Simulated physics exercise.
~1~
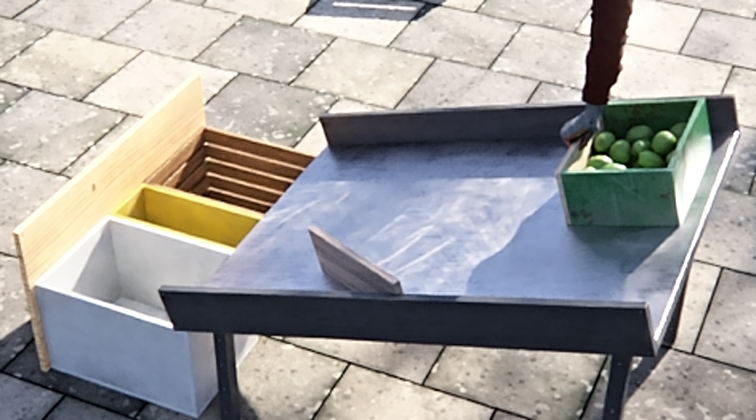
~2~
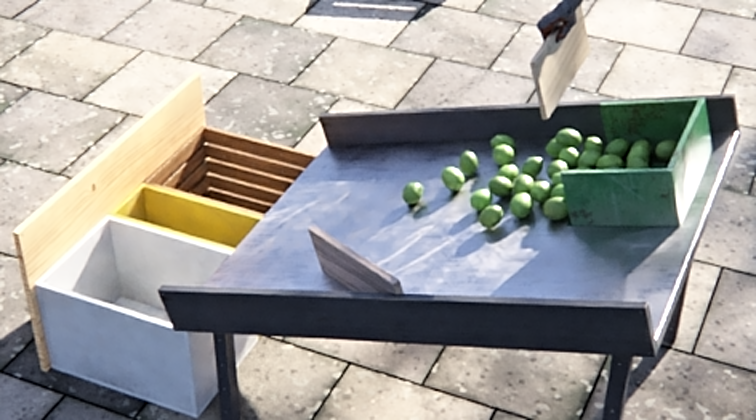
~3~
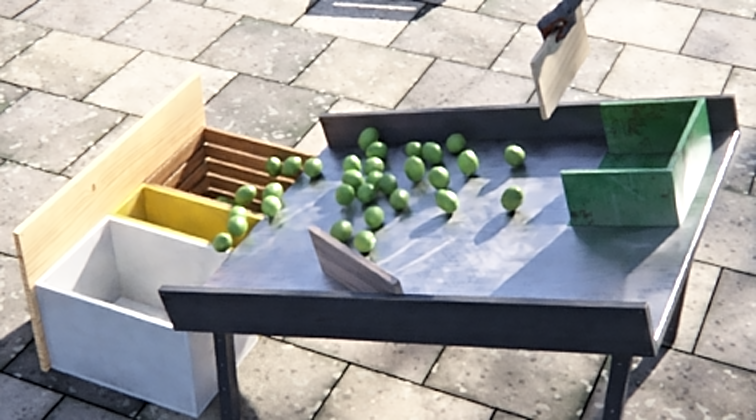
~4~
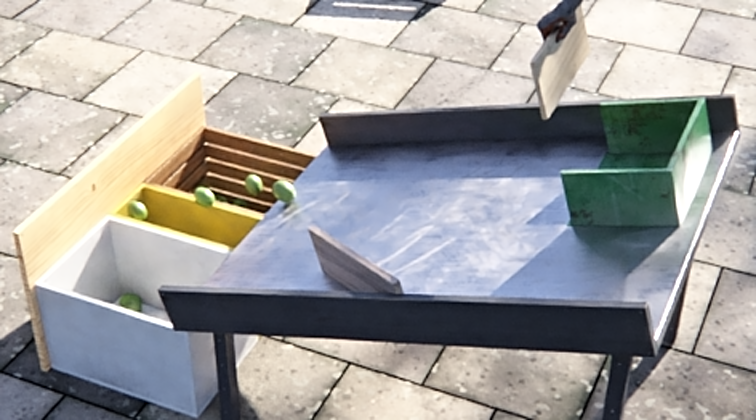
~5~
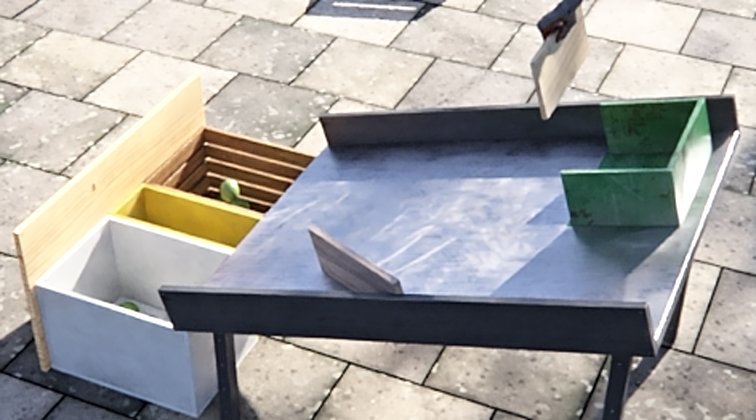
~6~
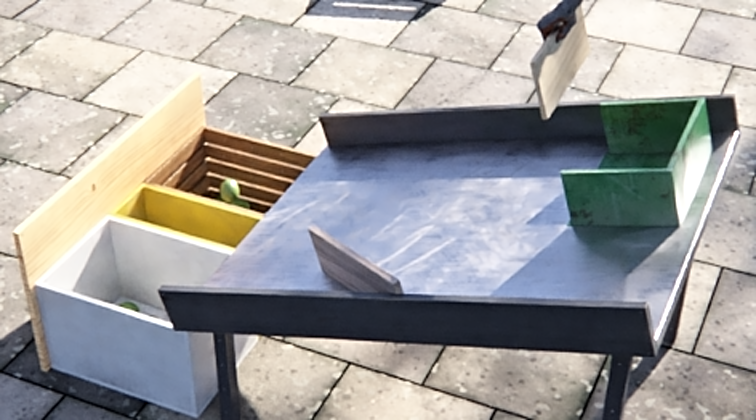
Green limes roll left from the green pen down the table and drop into the catchers.
